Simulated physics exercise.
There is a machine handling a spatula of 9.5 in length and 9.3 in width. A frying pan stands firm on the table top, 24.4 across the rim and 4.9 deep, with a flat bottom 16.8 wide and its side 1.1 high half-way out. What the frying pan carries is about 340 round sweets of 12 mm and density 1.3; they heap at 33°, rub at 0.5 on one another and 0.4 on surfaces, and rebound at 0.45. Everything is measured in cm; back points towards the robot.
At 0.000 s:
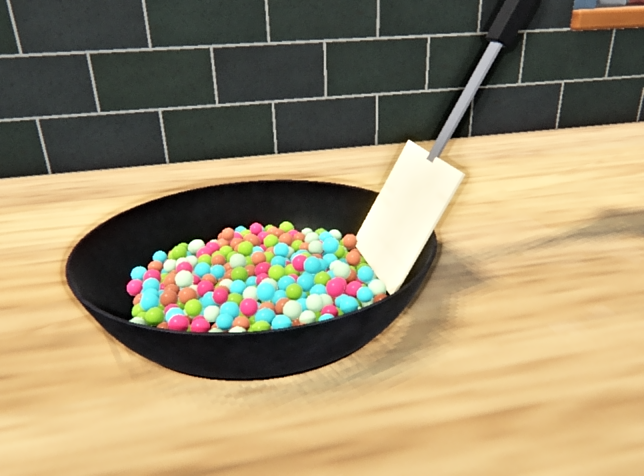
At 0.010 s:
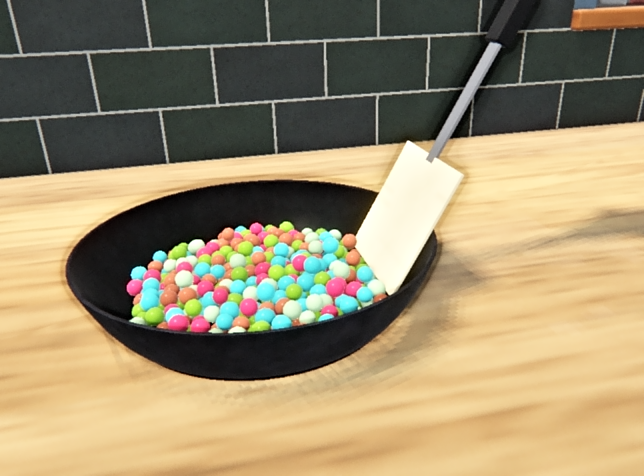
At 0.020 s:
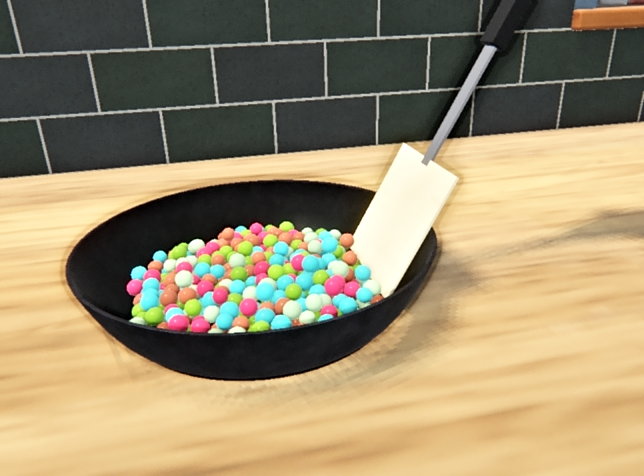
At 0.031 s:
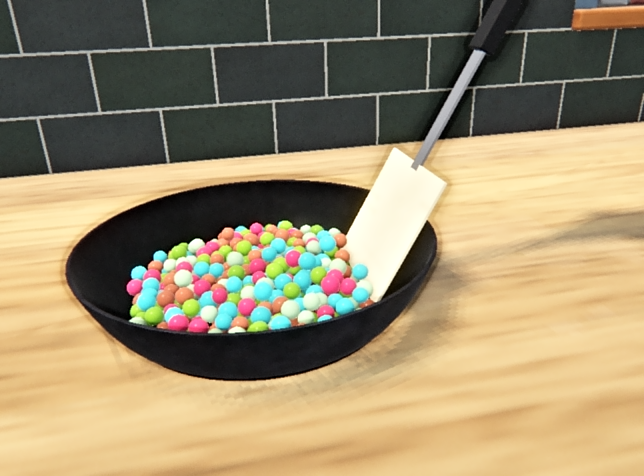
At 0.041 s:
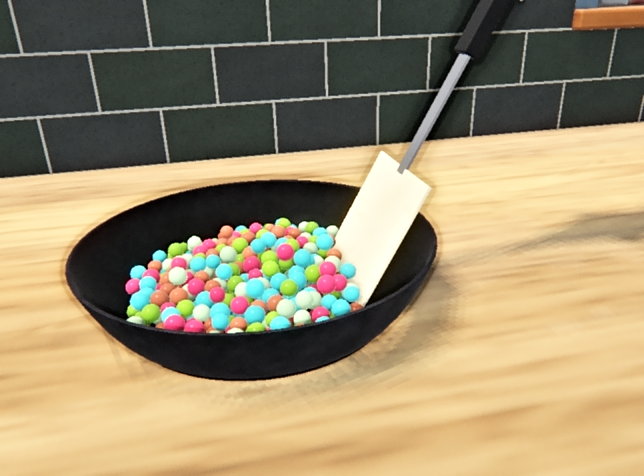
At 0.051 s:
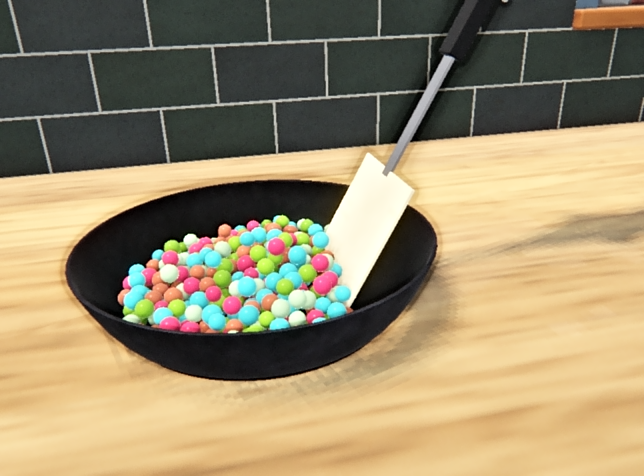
A black frying pan heaped with small pink, blue, green, orange and white balls sits on a light wooden counter before dark green brick-shaped tiles, seen from slightly above by a still camera. A cream spatula with a grey shaft and black handle leans into the pan's right side. Barely moving at first, it then slides left, pushing the nearest balls leftward into a slightly higher heap.
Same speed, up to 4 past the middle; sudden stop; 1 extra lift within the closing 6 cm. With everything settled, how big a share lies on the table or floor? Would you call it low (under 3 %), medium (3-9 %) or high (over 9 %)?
I would call it medium.
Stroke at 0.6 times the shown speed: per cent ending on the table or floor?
0 %.
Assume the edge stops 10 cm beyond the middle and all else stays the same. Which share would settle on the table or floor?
Result: Approx. 45 %.
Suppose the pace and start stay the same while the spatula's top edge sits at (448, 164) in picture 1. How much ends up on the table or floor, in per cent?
Some 0 per cent.
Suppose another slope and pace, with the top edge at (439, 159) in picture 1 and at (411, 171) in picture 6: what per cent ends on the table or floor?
0 per cent.
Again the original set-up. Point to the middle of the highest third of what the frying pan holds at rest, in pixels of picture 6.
Pixel estimate: About (144, 276).
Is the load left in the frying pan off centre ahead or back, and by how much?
Roughly 5.0 cm ahead.
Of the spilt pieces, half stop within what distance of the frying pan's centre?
Roughly 22 centimetres.
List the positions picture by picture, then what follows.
In the first picture, spatula top edge at (434, 156), sloping 61°; upper third of the load around (265, 268), from x 135 to 380, top at y 230; 337 in the frying pan.
In the second picture, spatula top edge at (433, 156), sloping 61°; upper third of the load around (266, 268), from x 135 to 380, top at y 230.
In the third picture, spatula top edge at (428, 159), sloping 61°; upper third of the load around (265, 269), from x 135 to 380, top at y 230.
In the fourth picture, spatula top edge at (418, 164), sloping 61°; upper third of the load around (271, 265), from x 135 to 370, top at y 230.
In the fifth picture, spatula top edge at (404, 168), sloping 61°; upper third of the load around (270, 264), from x 135 to 370, top at y 225.
In the sixth picture, spatula top edge at (389, 170), sloping 61°; upper third of the load around (263, 262), from x 125 to 370, top at y 220; 337 in the frying pan.
By 0.08 s, sloping 61°, highest piece 6 above the table; 337 in the frying pan.
By 0.10 s, sloping 61°, highest piece 7 above the table; 337 in the frying pan.
By 0.31 s, sloping 61°, highest piece 6 above the table; 323 in the frying pan, 12 on the table or floor, 2 on the blade or in flight.
By 1.36 s, sloping 61°, highest piece 5 above the table; 322 in the frying pan, 15 on the table or floor.
Final count, 322 in the frying pan, 15 on the table or floor. That is 4 % on the table or floor.
